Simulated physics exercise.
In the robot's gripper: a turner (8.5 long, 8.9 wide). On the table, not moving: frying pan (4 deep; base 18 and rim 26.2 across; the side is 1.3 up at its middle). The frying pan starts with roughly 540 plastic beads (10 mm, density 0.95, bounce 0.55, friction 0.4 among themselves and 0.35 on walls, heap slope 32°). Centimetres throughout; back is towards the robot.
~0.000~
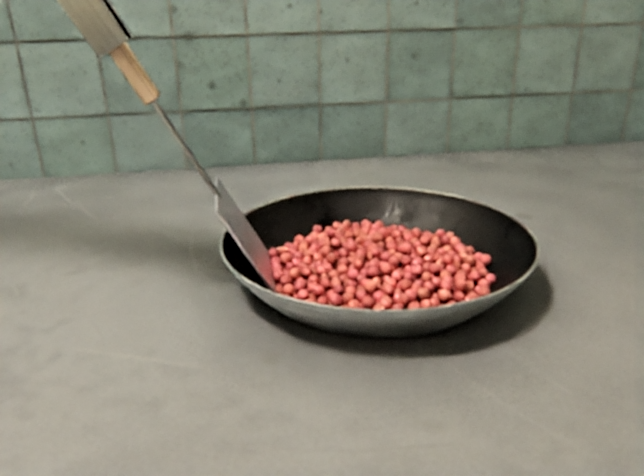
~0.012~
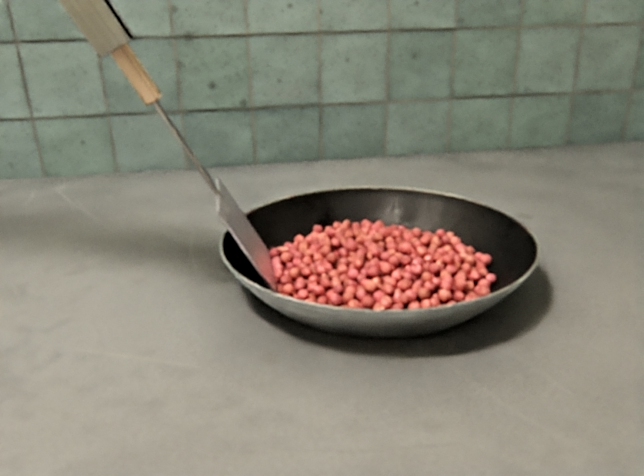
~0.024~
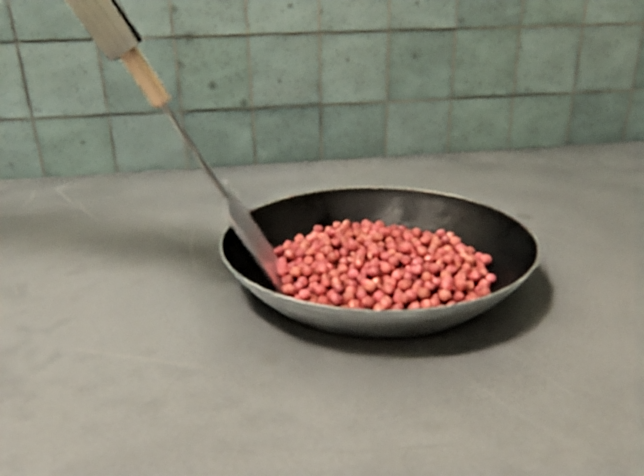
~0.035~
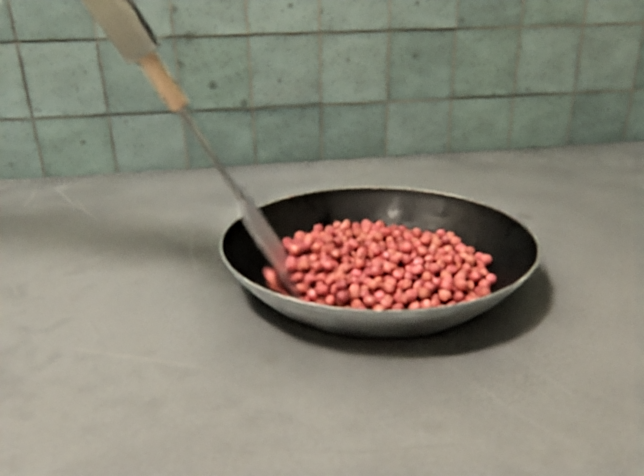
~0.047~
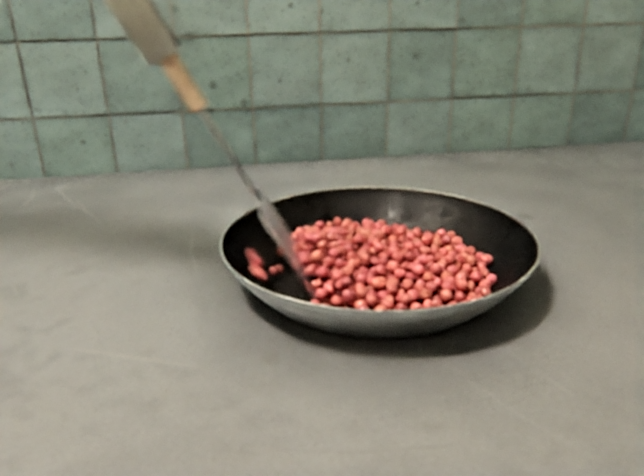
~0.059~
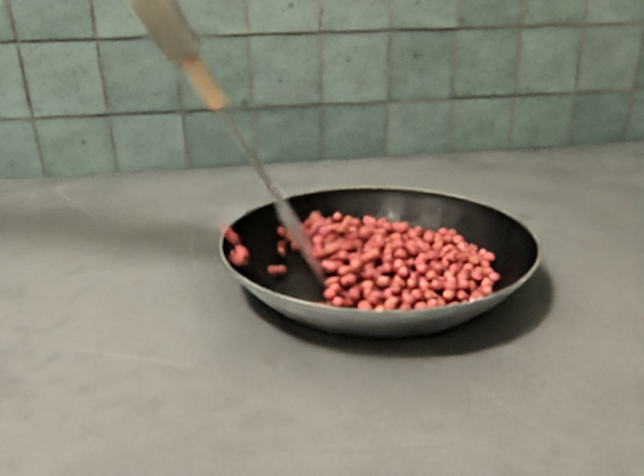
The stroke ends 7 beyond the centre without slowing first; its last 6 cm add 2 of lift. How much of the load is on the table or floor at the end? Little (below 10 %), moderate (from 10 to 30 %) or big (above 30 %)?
Answer: Moderate; from 10 to 30 % of the plastic beads finish on the table or floor.
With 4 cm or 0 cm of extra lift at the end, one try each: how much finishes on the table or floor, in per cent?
Some 20 and 15 per cent.
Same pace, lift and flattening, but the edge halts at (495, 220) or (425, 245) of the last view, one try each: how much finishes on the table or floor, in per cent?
About 40 and 10 per cent.
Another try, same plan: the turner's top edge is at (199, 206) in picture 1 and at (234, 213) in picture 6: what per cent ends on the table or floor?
Some 5 per cent.
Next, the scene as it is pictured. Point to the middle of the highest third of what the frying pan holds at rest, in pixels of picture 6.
Near (464, 242).
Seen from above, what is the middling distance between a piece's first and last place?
Some 4 cm.
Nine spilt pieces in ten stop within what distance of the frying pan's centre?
Roughly 70 cm.
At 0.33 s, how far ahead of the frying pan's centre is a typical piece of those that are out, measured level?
Some 20 cm.
By 0.09 s, sloping 62°, highest piece 11 above the table; 535 in the frying pan, 3 on the blade or in flight.
By 0.12 s, sloping 62°, highest piece 15 above the table; 534 in the frying pan, 4 on the blade or in flight.
By 0.33 s, sloping 62°, highest piece 19 above the table; 436 in the frying pan, 98 on the table or floor, 4 on the blade or in flight.
By 1.38 s, sloping 62°, highest piece 4 above the table; 436 in the frying pan, 102 on the table or floor.
Final count, 436 in the frying pan, 102 on the table or floor. That is 19 % on the table or floor.
